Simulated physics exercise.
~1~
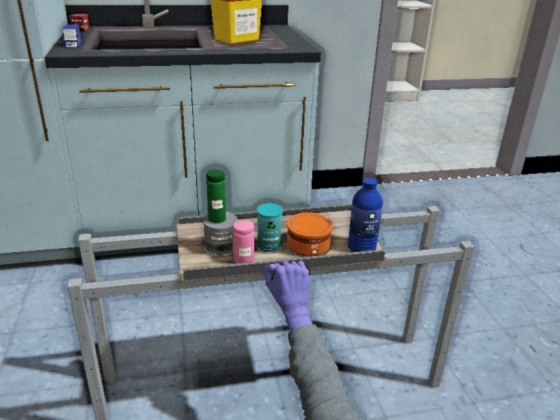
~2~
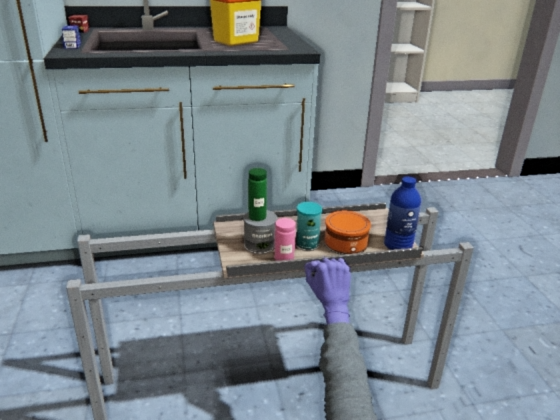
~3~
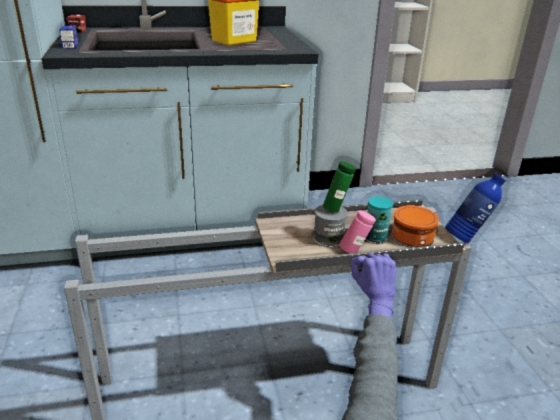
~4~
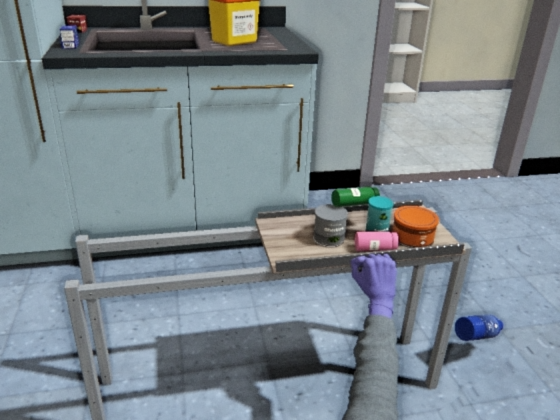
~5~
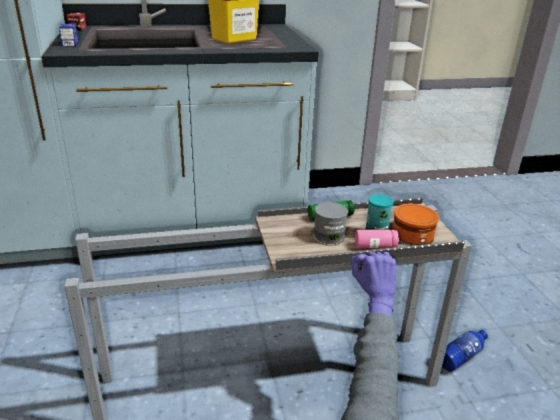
At the start, a wooden tray holding a green shaker, pink shaker, blue bottle, orange tub, grey tin and turquoise tin sits on a metal frame, with a purple-gloved hand at its near edge. The tray slides right along the frame, the hand moving with it and everything still upright. As it reaches the right end, both shakers lean and the blue bottle tips over the edge. The bottle drops to the floor while the shakers topple onto their sides. Finally, the bottle lies near the frame's leg, the shakers lie on the stationary tray, and the tub and tins remain standing.
